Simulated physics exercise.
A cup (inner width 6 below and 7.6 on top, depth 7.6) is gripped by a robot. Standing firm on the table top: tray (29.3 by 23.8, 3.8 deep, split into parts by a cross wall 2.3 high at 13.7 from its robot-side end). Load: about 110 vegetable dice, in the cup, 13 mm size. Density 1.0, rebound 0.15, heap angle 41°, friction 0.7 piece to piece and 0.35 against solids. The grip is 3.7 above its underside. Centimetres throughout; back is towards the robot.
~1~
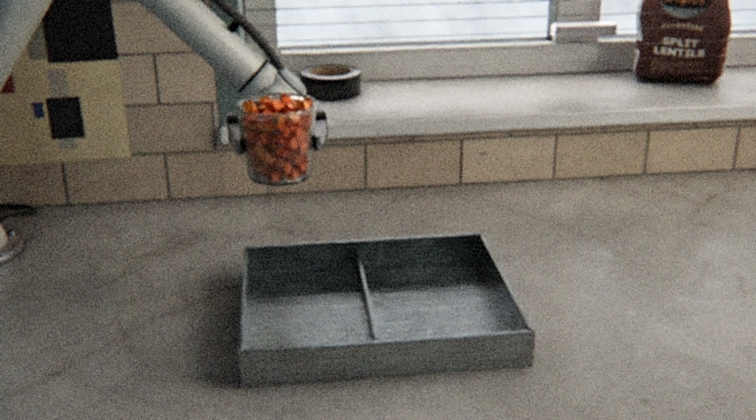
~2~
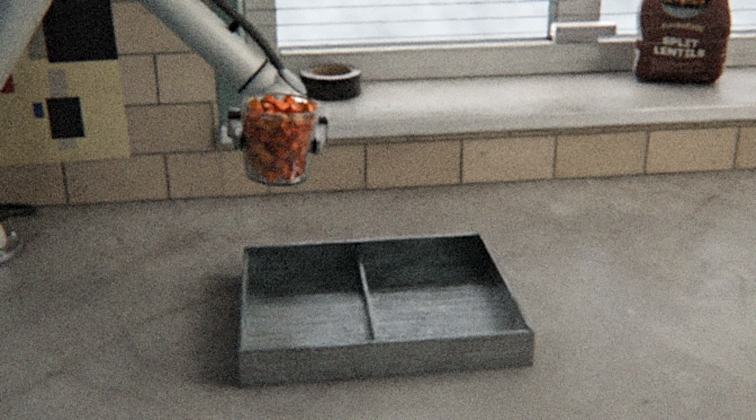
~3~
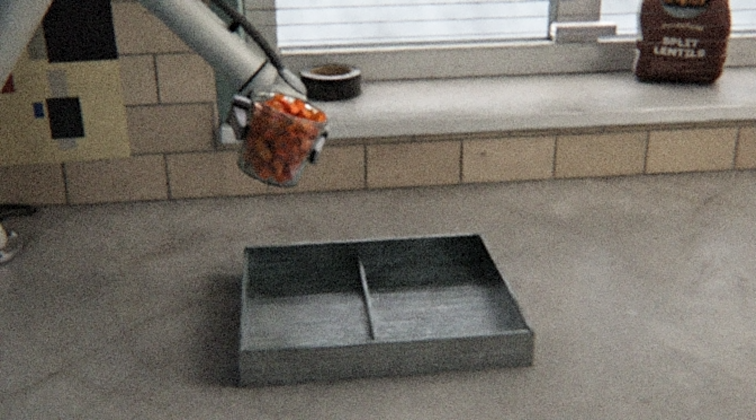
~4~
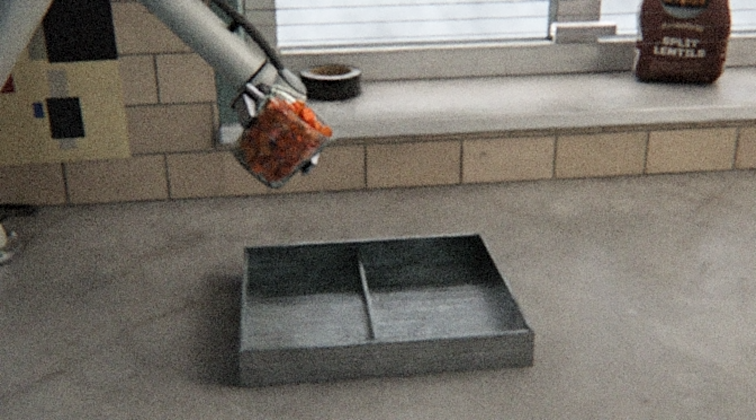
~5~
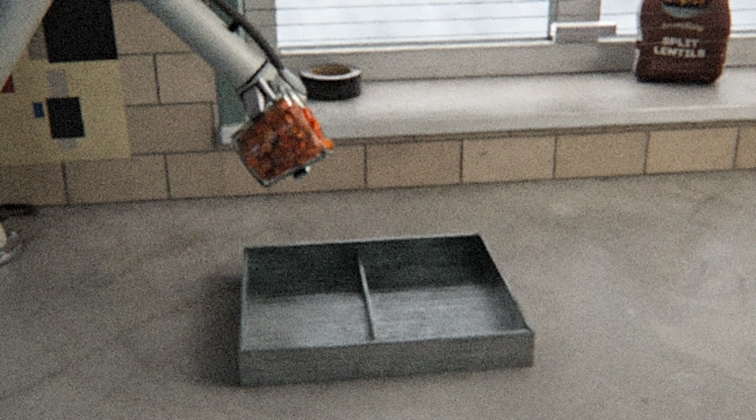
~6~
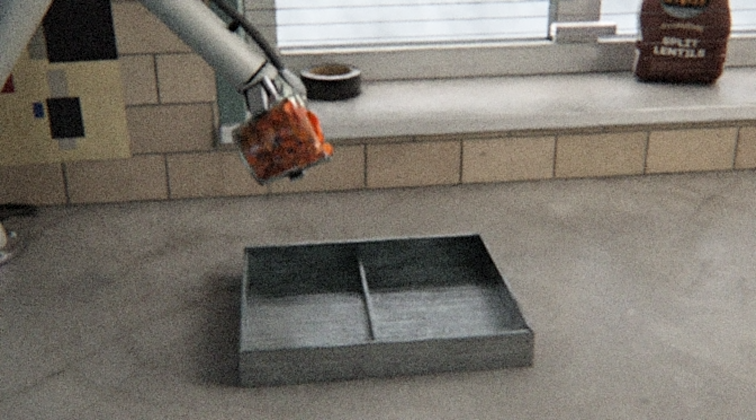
In this clip, a robot arm holds a clear cup of orange-red vegetable dice above and behind a grey divided tray on a countertop, then steadily tilts it far over to the right, the dice staying in the cup.
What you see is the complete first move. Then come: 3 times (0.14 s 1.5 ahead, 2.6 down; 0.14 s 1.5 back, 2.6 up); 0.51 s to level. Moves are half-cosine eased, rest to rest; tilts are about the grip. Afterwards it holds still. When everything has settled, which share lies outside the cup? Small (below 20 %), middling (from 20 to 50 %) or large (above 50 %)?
Outside the cup the share is small, below 20 %.
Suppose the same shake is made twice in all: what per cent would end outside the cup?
In that case some 0 per cent.
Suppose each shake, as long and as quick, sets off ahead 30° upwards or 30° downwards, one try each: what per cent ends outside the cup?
Some 35 and 10 per cent.
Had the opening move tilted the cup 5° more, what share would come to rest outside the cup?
Then about 5 per cent.
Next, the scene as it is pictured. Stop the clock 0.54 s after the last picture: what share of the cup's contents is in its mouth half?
Some 65 per cent.
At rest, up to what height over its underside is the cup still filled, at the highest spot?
Roughly 8.0 cm.
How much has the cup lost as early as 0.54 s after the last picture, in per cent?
About 0 per cent by then.
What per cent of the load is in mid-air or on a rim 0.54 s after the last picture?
Roughly 0 per cent.
Then, 0.54 s on, tilted 64° forward, highest piece 26 above the table; 114 in the cup.
Then, 1.08 s on, tilted 35° forward, highest piece 26 above the table; 114 in the cup.
Then, 1.55 s on, level, highest piece 26 above the table; 114 in the cup.
Then, 2.60 s on, level, highest piece 26 above the table; 114 in the cup.
In the end, 114 in the cup. That is 0 % outside the cup.
